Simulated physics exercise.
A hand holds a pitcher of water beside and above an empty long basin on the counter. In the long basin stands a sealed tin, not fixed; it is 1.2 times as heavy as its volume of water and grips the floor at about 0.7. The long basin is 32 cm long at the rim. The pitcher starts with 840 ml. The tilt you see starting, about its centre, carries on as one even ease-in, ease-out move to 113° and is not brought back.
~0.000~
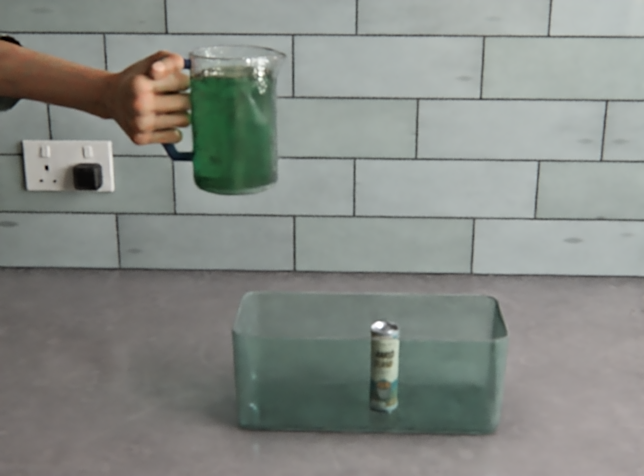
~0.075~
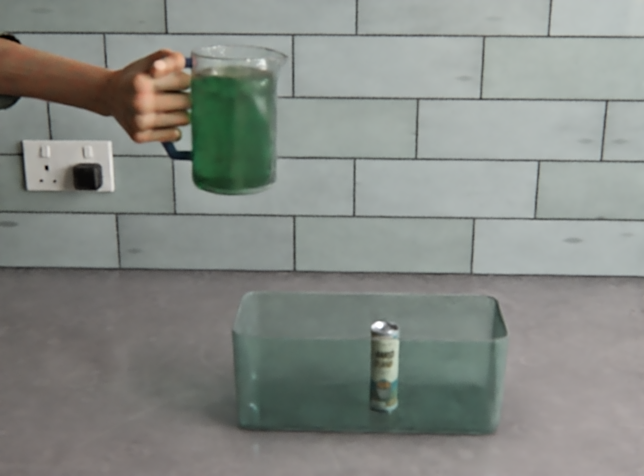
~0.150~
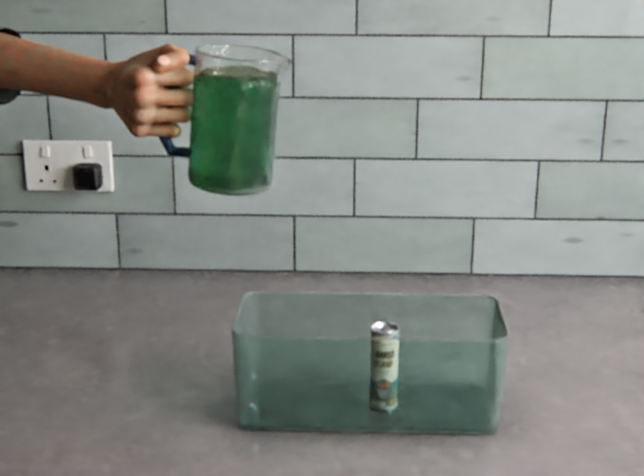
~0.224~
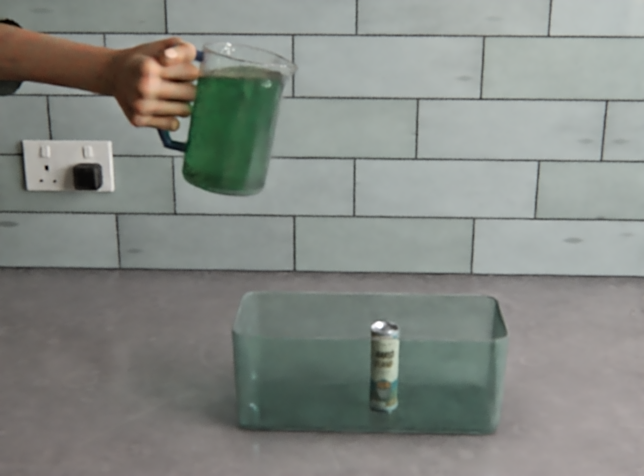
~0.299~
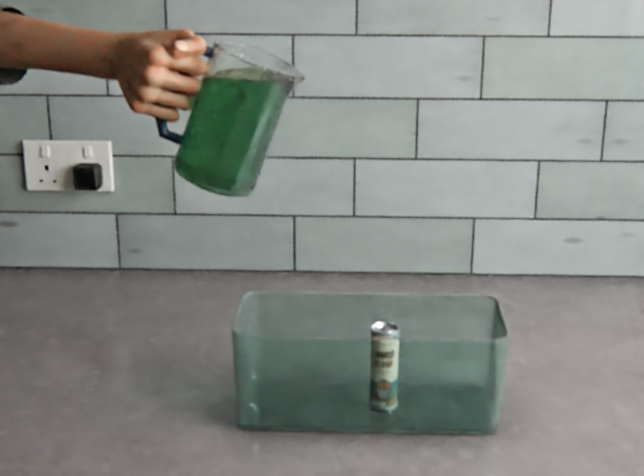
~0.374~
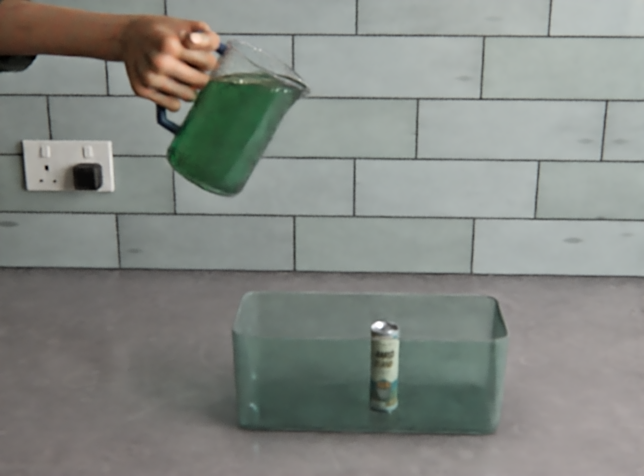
The footage shows a hand holding a clear pitcher of green liquid above a grey counter, beside a long translucent basin with a small can in it, then steadily tilting the pitcher to the right.
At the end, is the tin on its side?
The tin falls.
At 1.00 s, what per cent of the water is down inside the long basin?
Some 46 per cent.
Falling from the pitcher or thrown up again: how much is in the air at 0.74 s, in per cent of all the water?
Some 22 per cent.
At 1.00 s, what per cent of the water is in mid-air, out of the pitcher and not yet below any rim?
Near 32 in a hundred.
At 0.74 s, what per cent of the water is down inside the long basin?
Some 5 per cent.
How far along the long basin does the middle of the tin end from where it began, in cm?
Some 7.0 cm.
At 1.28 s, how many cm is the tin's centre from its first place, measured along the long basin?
Some 0 cm.
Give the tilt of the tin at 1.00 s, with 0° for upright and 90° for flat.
About 0°.
By 0.74 s the tilt is 87° and 74 per cent is still to pour; the tin stands where it began.
By 1.00 s the tilt is 112° and 23 per cent is still to pour; the tin stands where it began.
By 1.28 s the tilt is 113° and 1 per cent is still to pour; the tin leans 4°.
By 1.58 s the tilt is 113° and 0 per cent is still to pour; the tin lies on its side.
At rest the tin lies on its side.
